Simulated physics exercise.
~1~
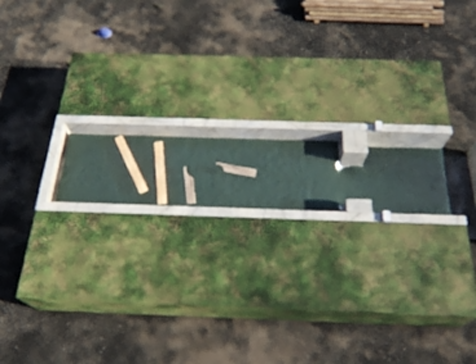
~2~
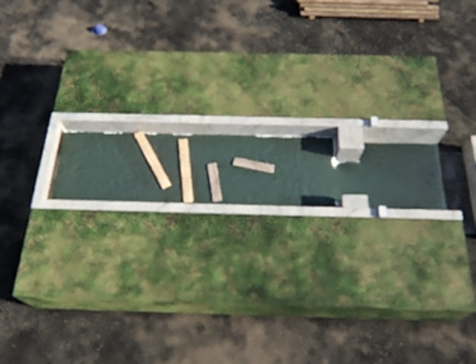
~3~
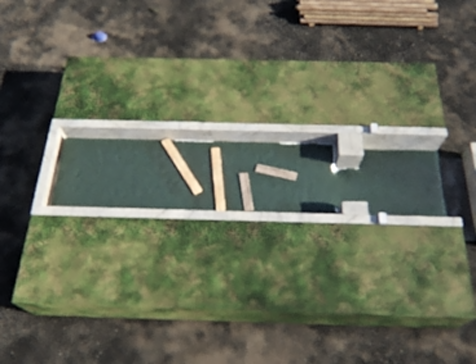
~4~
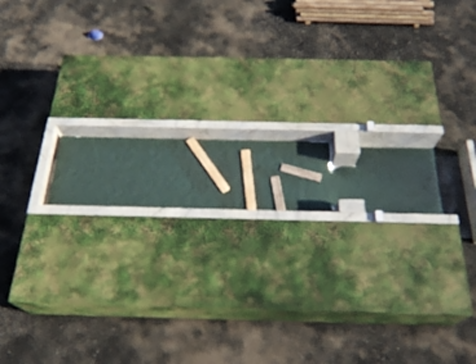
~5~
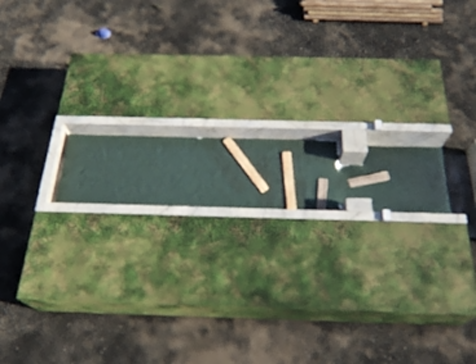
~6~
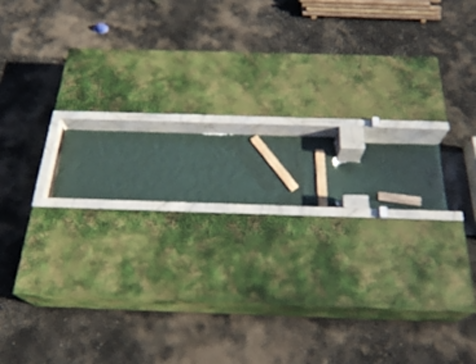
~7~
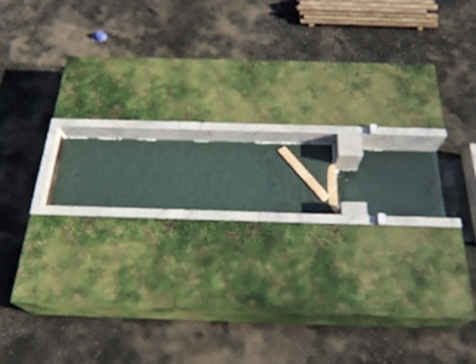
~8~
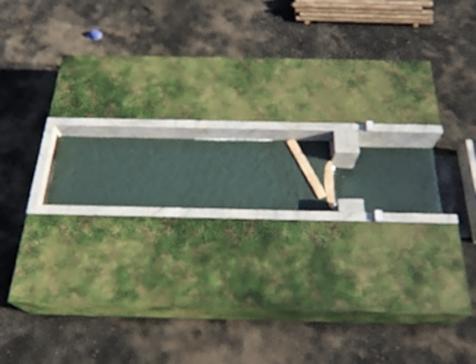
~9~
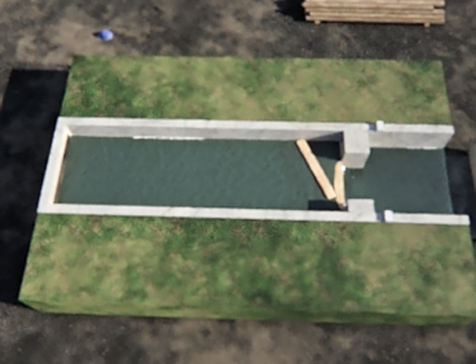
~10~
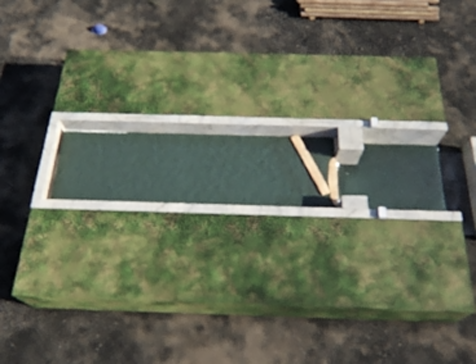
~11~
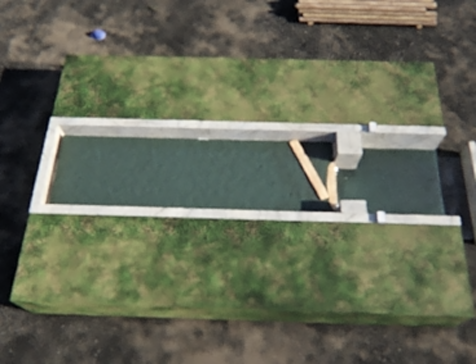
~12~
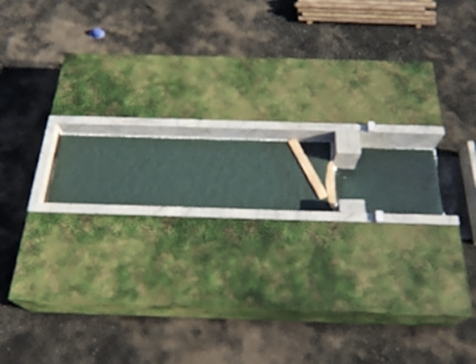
Four pale wooden pieces drifted right along a water-filled, white-walled channel set in grass; the two shorter ones slipped through the narrow gap and out of sight, while the two longer ones jammed against the opening and stayed there.
